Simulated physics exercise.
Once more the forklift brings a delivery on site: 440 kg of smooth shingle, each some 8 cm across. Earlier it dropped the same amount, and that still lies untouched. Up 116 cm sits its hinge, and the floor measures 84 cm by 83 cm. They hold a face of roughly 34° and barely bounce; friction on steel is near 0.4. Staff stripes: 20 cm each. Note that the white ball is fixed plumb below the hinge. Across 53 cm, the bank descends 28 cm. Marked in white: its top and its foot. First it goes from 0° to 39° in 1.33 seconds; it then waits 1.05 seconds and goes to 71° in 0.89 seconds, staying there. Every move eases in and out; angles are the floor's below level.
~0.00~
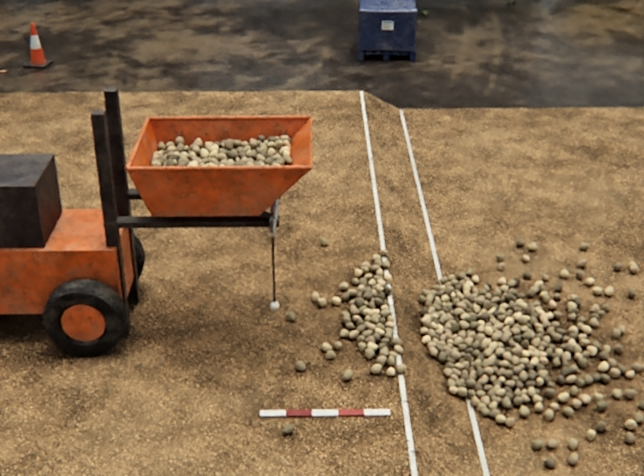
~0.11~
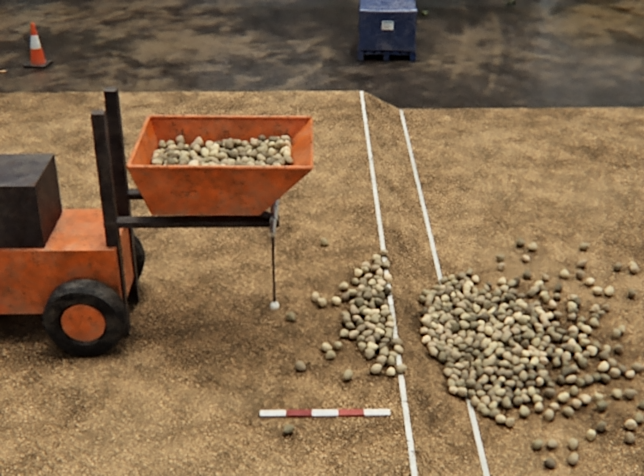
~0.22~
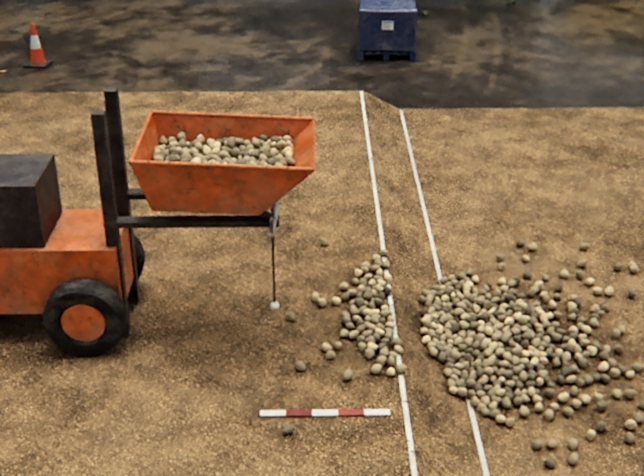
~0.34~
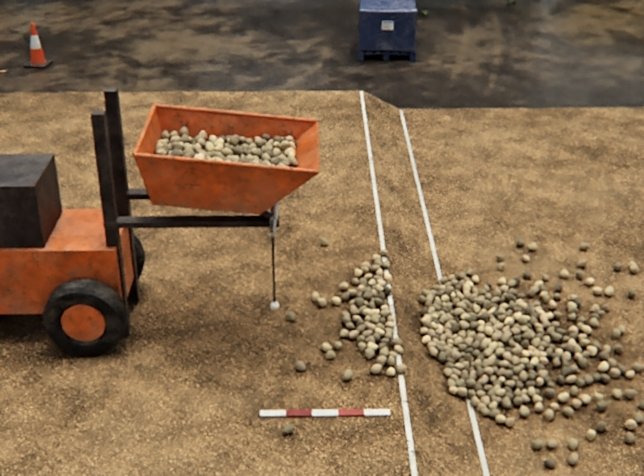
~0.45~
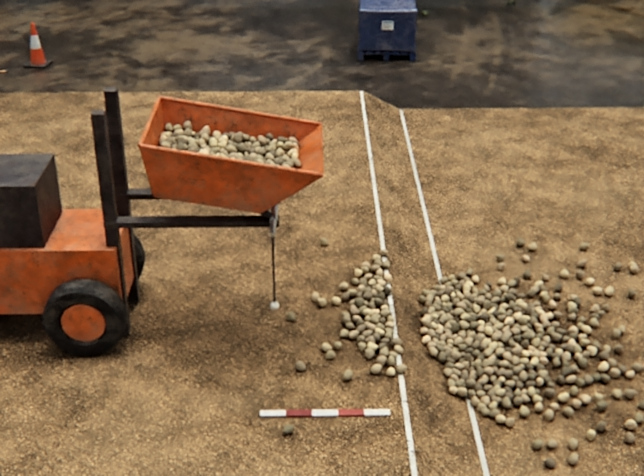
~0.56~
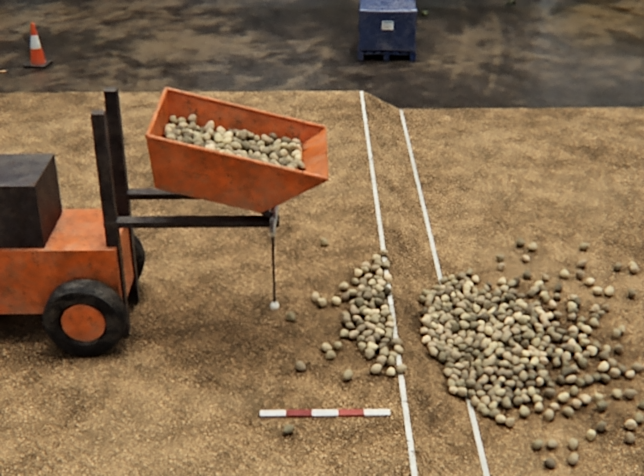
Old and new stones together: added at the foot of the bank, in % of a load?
56 %.
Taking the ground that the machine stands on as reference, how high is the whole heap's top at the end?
The top ends up some 14 cm above the ground.
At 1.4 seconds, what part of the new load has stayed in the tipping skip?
100 % still inside.
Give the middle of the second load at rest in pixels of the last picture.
(457, 327).
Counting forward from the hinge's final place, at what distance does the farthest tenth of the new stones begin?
I'd say close to 210 centimetres ahead of it.
After 1.0 s the floor is at 33°; in per cent of one load, 100 in the tipping skip, 26 on the top or the slope, 72 at the foot of the bank; the foremost stones are past the picture's edge.
After 1.4 s the floor is at 39°; in per cent of one load, 100 in the tipping skip, 26 on the top or the slope, 72 at the foot of the bank; the foremost stones are past the picture's edge.
After 3.7 s the floor is at 71°; in per cent of one load, 29 in the tipping skip, 94 on the top or the slope, 75 at the foot of the bank; the foremost stones are past the picture's edge.
After 6.4 s the floor is at 71°; in per cent of one load, 0 in the tipping skip, 71 on the top or the slope, 128 at the foot of the bank; the foremost stones are past the picture's edge. Net gain at the foot of the bank, 56.
